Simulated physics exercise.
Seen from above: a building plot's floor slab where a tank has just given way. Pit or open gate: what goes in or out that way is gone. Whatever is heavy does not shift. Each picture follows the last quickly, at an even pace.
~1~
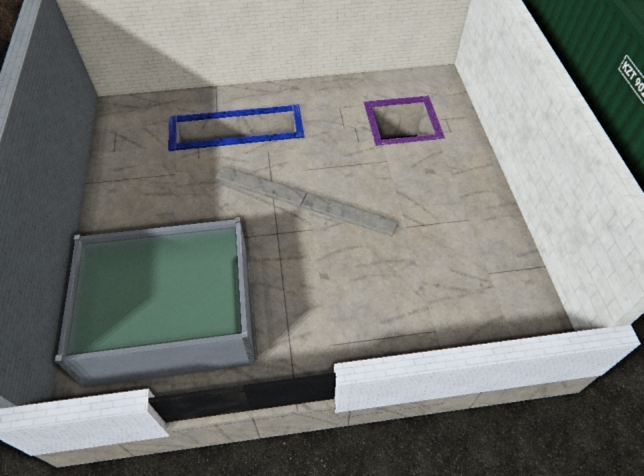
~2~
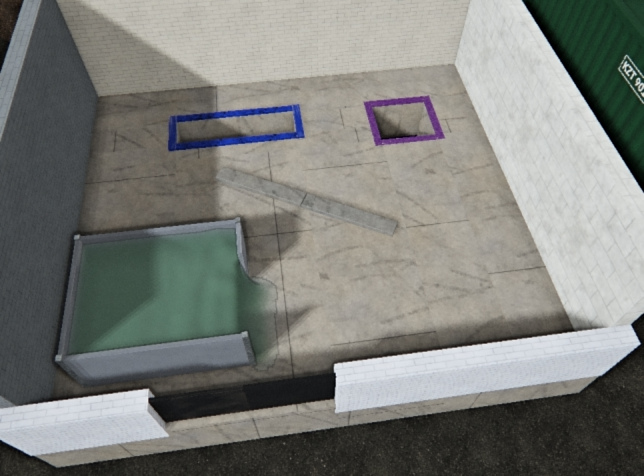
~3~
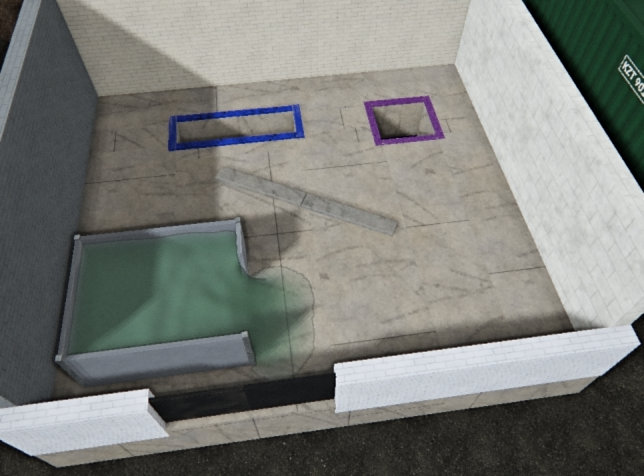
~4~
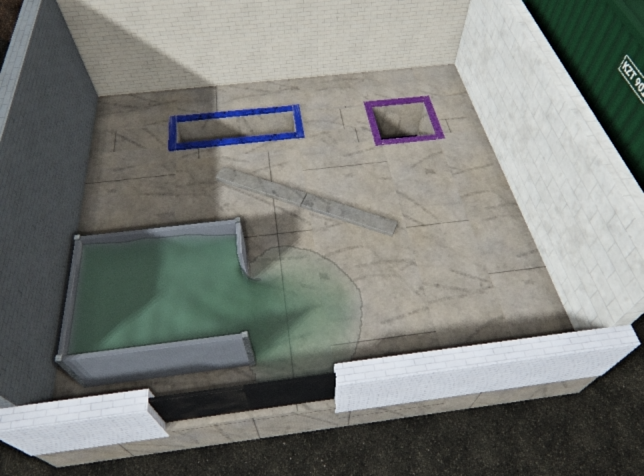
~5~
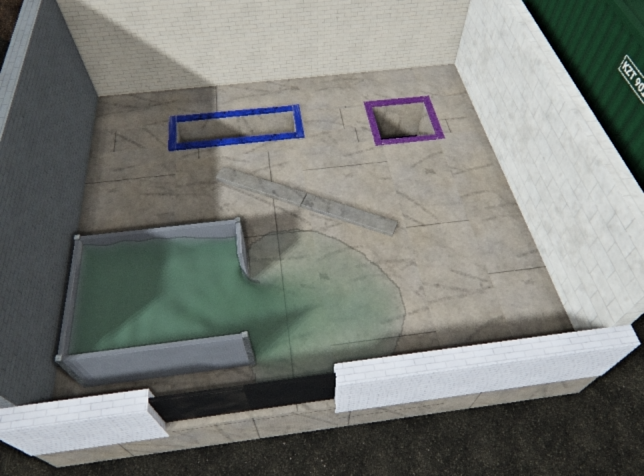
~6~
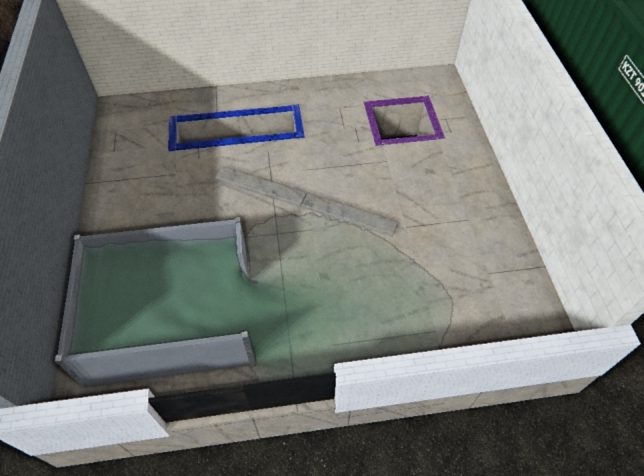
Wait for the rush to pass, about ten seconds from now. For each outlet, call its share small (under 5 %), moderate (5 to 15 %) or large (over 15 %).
The gate - small, the blue pit - small, the purple pit - large.
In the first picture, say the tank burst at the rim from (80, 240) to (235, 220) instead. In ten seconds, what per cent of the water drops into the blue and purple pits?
In per cent: Blue 40, purple 12.
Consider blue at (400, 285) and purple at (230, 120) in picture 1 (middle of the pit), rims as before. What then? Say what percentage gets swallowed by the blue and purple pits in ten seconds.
Blue 35 %; purple 8 %.
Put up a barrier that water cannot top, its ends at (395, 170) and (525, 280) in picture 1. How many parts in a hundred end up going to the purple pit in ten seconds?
Purple: 10 %.
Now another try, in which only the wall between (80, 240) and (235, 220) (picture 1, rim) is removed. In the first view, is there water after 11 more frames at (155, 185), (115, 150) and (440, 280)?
In that order: Covered, wet, clear.
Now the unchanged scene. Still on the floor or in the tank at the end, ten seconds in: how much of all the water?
My figure: Some 72 per cent.
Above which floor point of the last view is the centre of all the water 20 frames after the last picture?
Roughly (367, 269).
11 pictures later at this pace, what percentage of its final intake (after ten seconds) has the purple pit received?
Something like 0 in a hundred.
A moment on, water covers 30 % of the floor; the gate 0 %, the blue pit 0 %, the purple pit 0 %.
Next, water covers 40 % of the floor; the gate 0 %, the blue pit 0 %, the purple pit 0 %.
Then, water covers 45 % of the floor; the gate 0 %, the blue pit 0 %, the purple pit 2 %.
Later, water covers 70 % of the floor; the gate 0 %, the blue pit 1 %, the purple pit 15 %.
In the end, water covers 95 % of the floor; the gate 0 %, the blue pit 2 %, the purple pit 26 %.
